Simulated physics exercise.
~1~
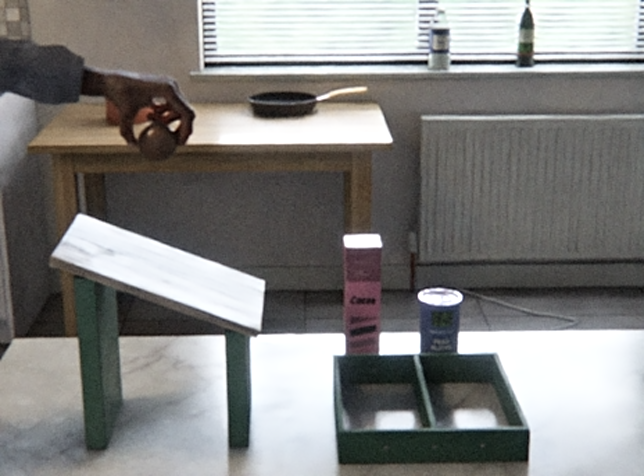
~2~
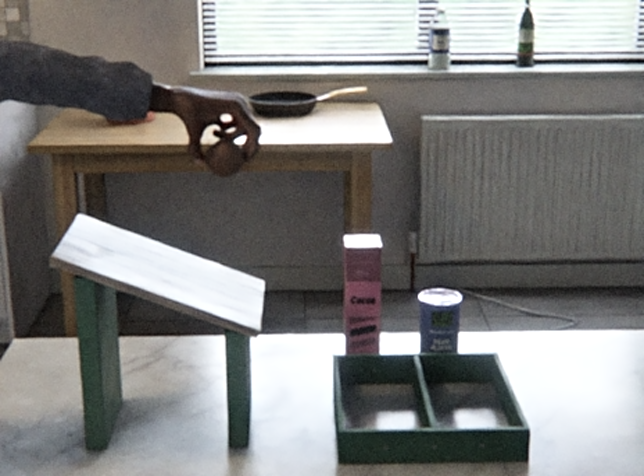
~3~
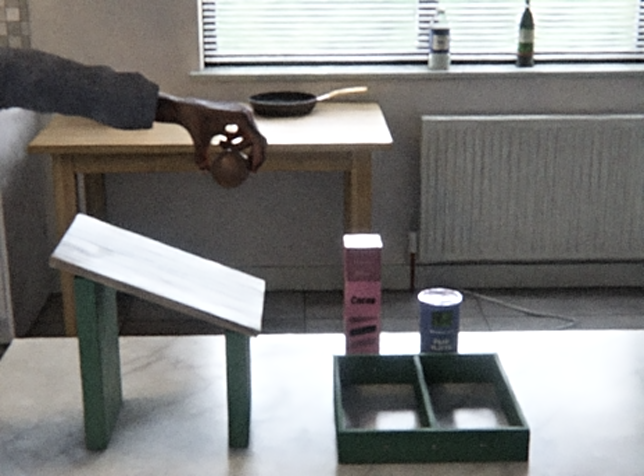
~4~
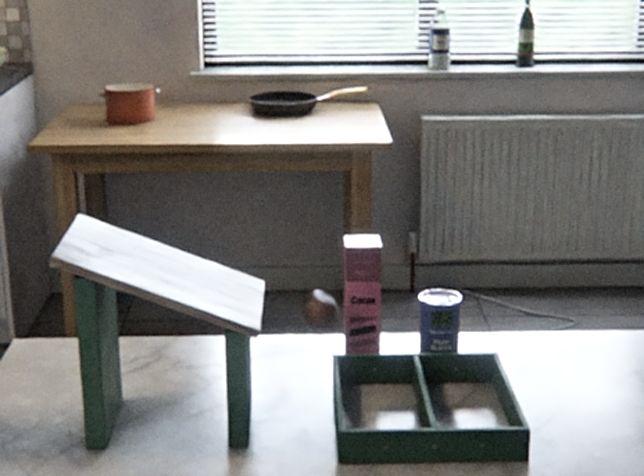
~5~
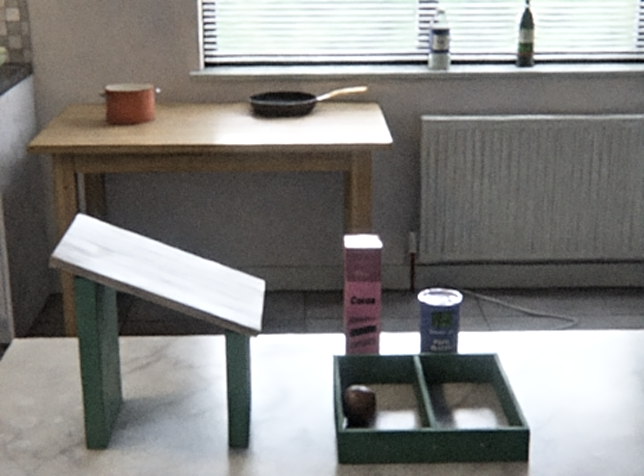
A brown onion drops from a hand toward a sloping board and ends in the tray's nearer bay.
